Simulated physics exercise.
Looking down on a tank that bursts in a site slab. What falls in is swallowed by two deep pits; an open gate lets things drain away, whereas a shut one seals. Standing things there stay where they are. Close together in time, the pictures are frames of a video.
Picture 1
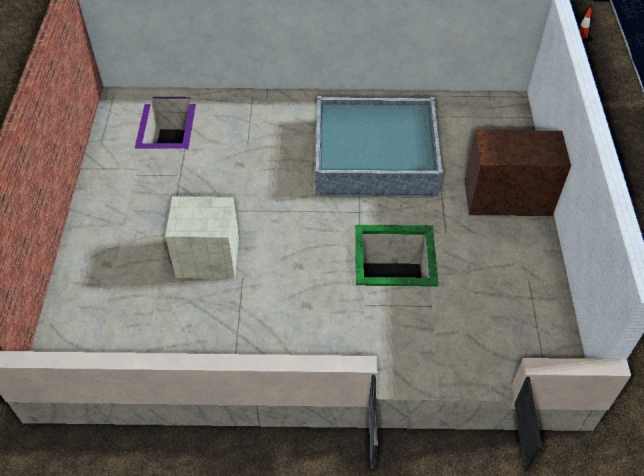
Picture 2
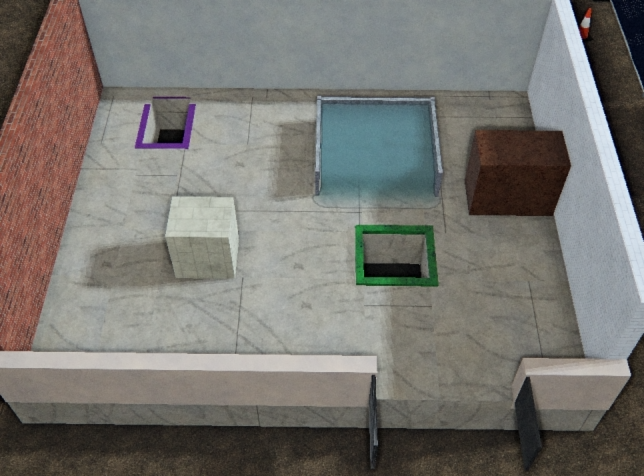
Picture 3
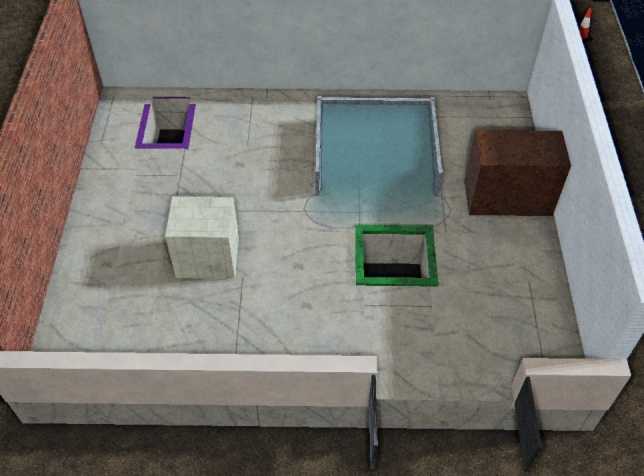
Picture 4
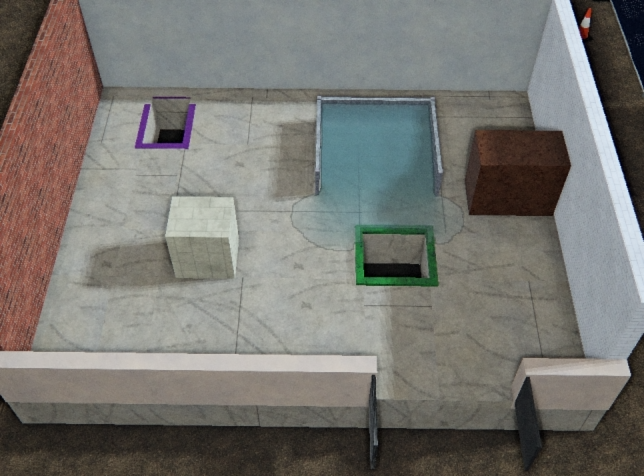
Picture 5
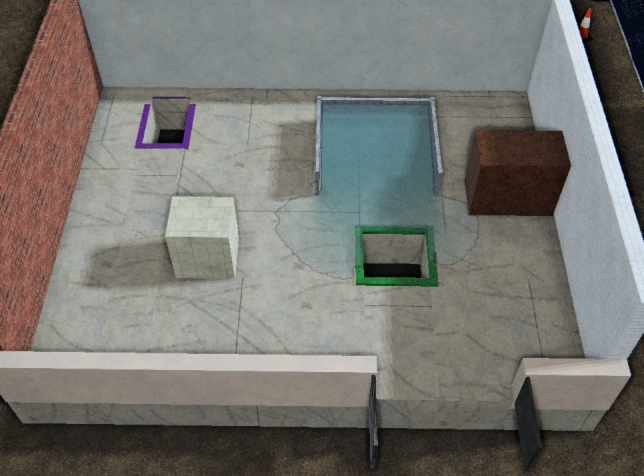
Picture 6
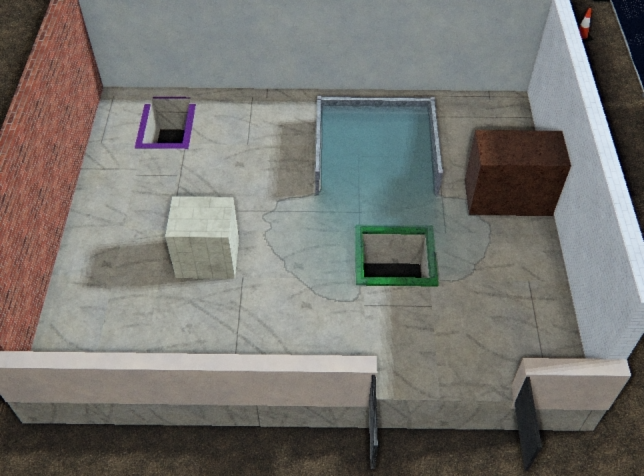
Water pours from the front of a blue-grey tank near the back of a walled concrete yard, seen from above by a still camera. A pale block stands left of centre and a rust-brown block at right, with a purple-edged pit at back left, a green-edged pit before the tank, and an open gate in front. The sheet fans forward and sideways, reaching around the green-edged pit.
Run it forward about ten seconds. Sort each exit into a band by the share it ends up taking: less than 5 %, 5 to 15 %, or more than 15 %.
Bands: Gate: 5 to 15 %; green pit: More than 15 %; purple pit: Less than 5 %.
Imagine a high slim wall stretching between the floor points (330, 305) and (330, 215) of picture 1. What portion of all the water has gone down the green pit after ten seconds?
Roughly 40 per cent ends up in the green pit.
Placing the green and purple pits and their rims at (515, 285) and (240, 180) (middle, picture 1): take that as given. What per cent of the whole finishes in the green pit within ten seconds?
In per cent: Green 4.
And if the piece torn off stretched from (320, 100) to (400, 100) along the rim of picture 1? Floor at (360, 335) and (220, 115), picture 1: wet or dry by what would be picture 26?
Result, point by point: Unwetted; inundated.
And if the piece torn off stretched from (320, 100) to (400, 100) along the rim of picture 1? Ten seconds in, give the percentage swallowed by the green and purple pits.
Lab note - share by pit: Green 0 %, purple 25 %.
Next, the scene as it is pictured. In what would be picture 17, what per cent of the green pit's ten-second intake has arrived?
Roughly 75 percent.
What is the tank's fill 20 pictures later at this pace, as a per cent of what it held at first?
My reading: Near 16 %.
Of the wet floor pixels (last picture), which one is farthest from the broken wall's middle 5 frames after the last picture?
I reckon the front has reached (297, 382) by then.
A moment on, water covers 20 % of the floor; the gate 0 %, the green pit 16 %, the purple pit 0 %.
Next, water covers 30 % of the floor; the gate 0 %, the green pit 27 %, the purple pit 0 %.
Then, water covers 35 % of the floor; the gate 2 %, the green pit 34 %, the purple pit 0 %.
Later, water covers 45 % of the floor; the gate 5 %, the green pit 36 %, the purple pit 0 %.
In the end, water covers 60 % of the floor; the gate 11 %, the green pit 37 %, the purple pit 1 %.
